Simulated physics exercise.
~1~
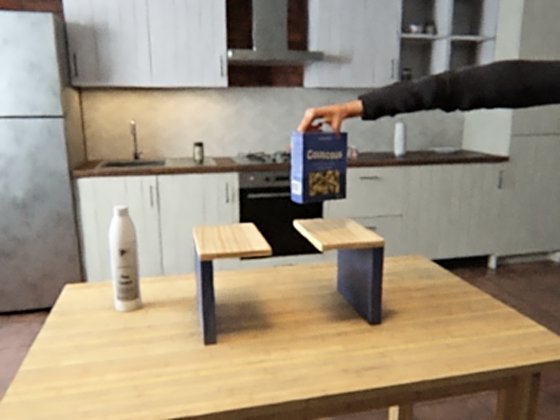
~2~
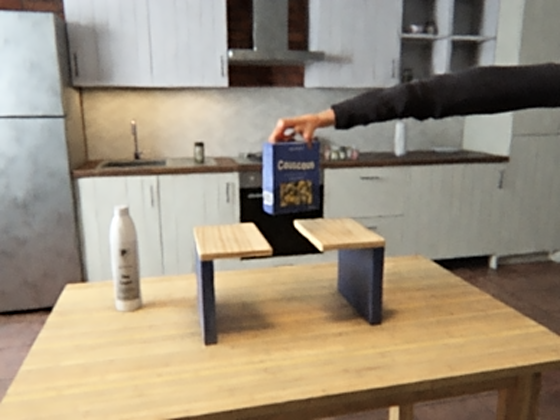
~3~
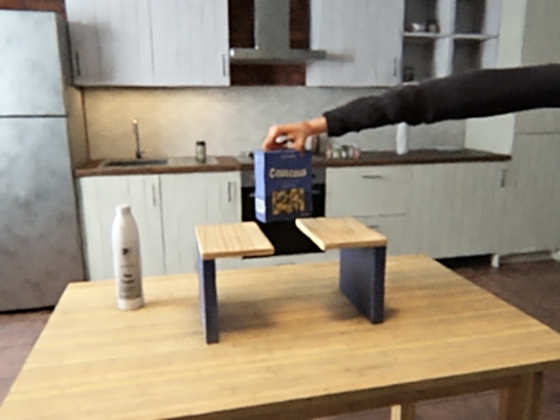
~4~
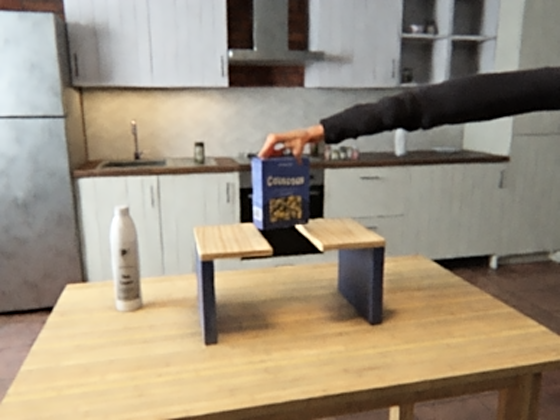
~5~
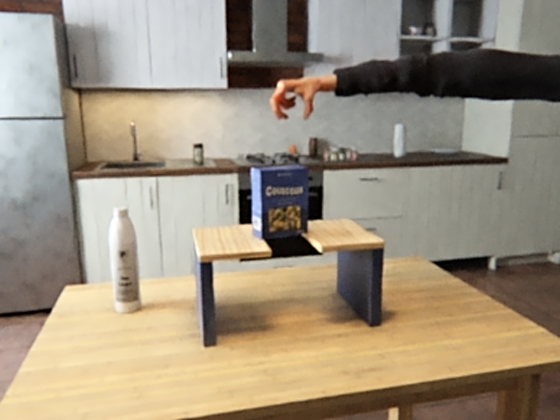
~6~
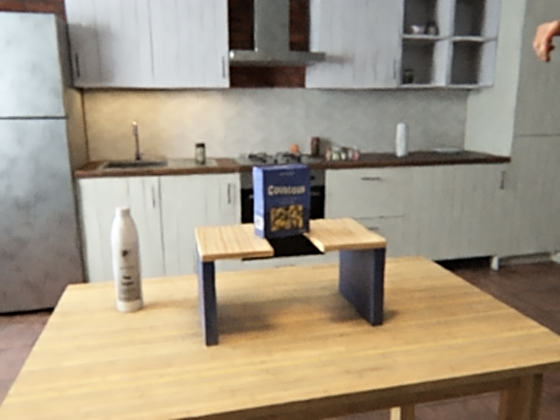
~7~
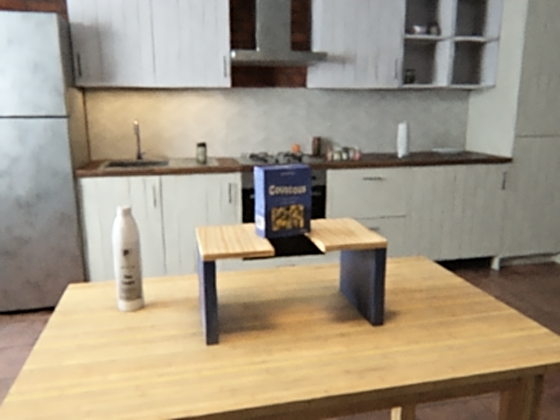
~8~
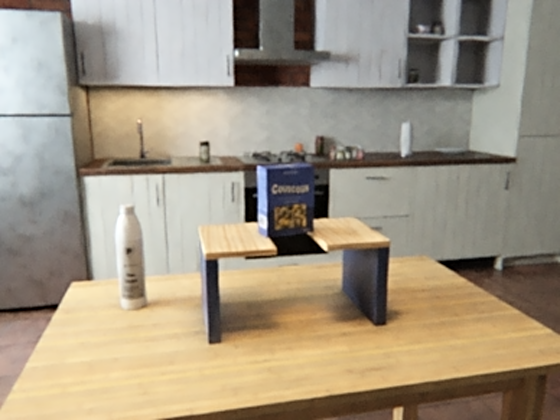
A hand in a dark sleeve reaches in from the right, holding a blue packet of couscous upright above a gap between two light wooden ledges on dark blue supports. The ledges stand on a wooden table in a kitchen, seen from the front by a slightly swaying camera, with a white bottle to the left. The hand moves the packet left and lowers it to the gap. It then lets go, draws back and leaves to the right. The packet stays upright, lodged at the gap between the ledges, and the bottle remains in its place.
